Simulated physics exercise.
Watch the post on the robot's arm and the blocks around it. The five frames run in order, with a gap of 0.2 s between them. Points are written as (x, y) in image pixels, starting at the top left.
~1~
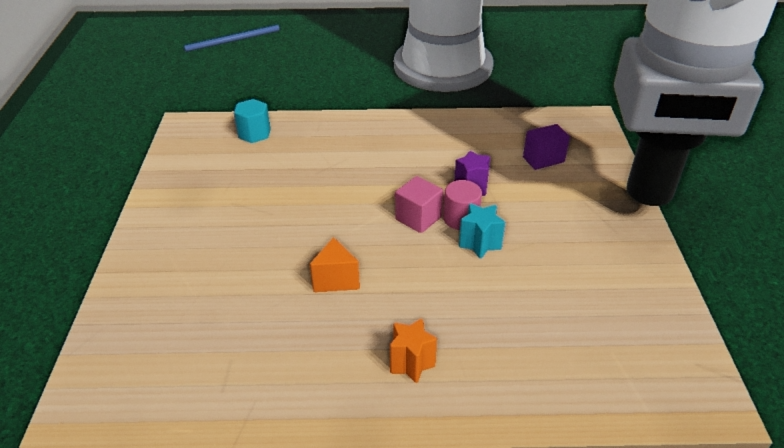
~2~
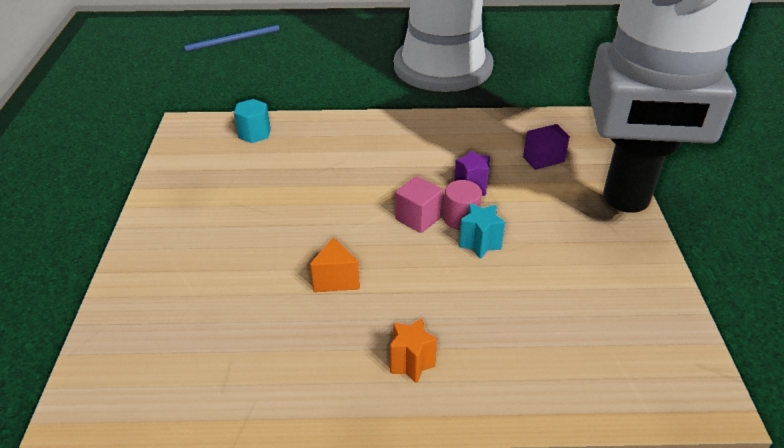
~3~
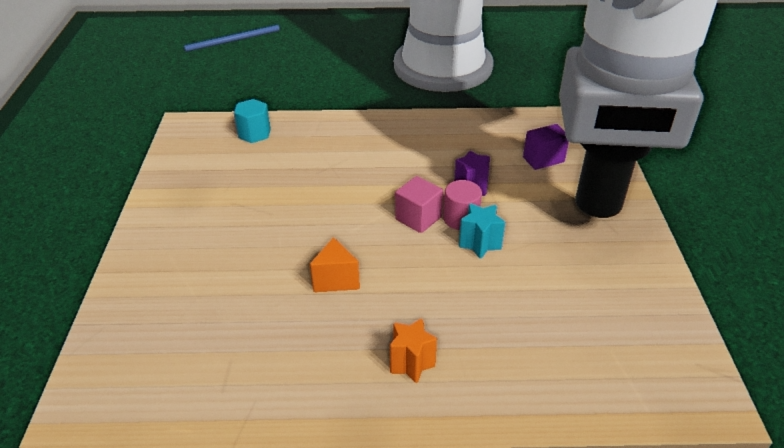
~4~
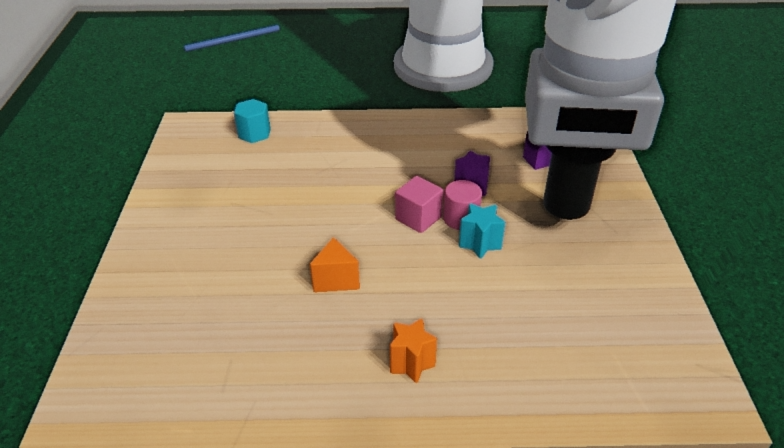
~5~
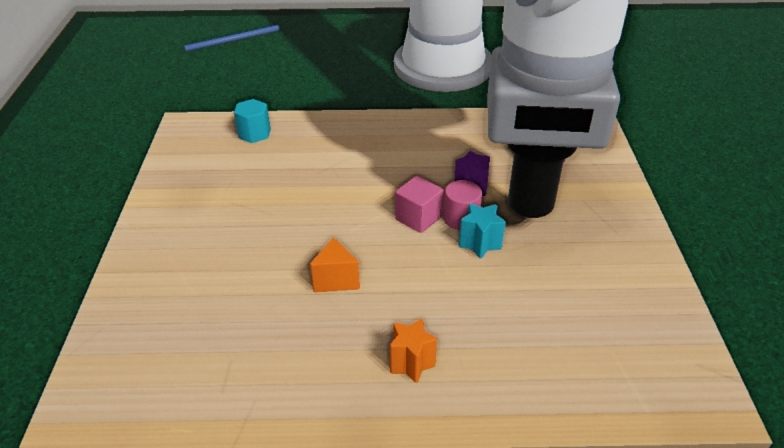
On a wooden tabletop, a robot arm's black post slides left past a purple block toward a still cluster of colourful blocks.
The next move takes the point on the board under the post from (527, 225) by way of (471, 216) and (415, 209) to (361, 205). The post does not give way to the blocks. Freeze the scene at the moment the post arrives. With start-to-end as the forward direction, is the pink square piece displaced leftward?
Going by the path, yes.
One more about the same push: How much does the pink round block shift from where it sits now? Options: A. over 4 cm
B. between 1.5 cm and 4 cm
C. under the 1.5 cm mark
A: Over 4 cm.
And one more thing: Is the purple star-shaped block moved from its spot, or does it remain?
The purple star-shaped block will stay where it is.
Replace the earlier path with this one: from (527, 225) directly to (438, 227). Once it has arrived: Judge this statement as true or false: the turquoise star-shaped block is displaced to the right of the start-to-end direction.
The statement is incorrect.
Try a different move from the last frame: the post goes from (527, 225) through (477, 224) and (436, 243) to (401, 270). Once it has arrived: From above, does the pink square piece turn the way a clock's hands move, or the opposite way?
It is turned anticlockwise.
What follows on the original path. One third of the way, post (472, 196); pink square piece (396, 186), turned 45° anticlockwise; pink round block (432, 182); turquoise star-shaped block (469, 215), turned 55° anticlockwise.
Two thirds of the way, post (414, 189); pink square piece (363, 185), turned 90° anticlockwise; pink round block (383, 166); turquoise star-shaped block (468, 215), turned 65° anticlockwise.
At the end, post (359, 185); pink square piece (316, 188), turned 120° anticlockwise; pink round block (352, 154); purple star-shaped block not moved; turquoise star-shaped block (468, 215), turned 65° anticlockwise.
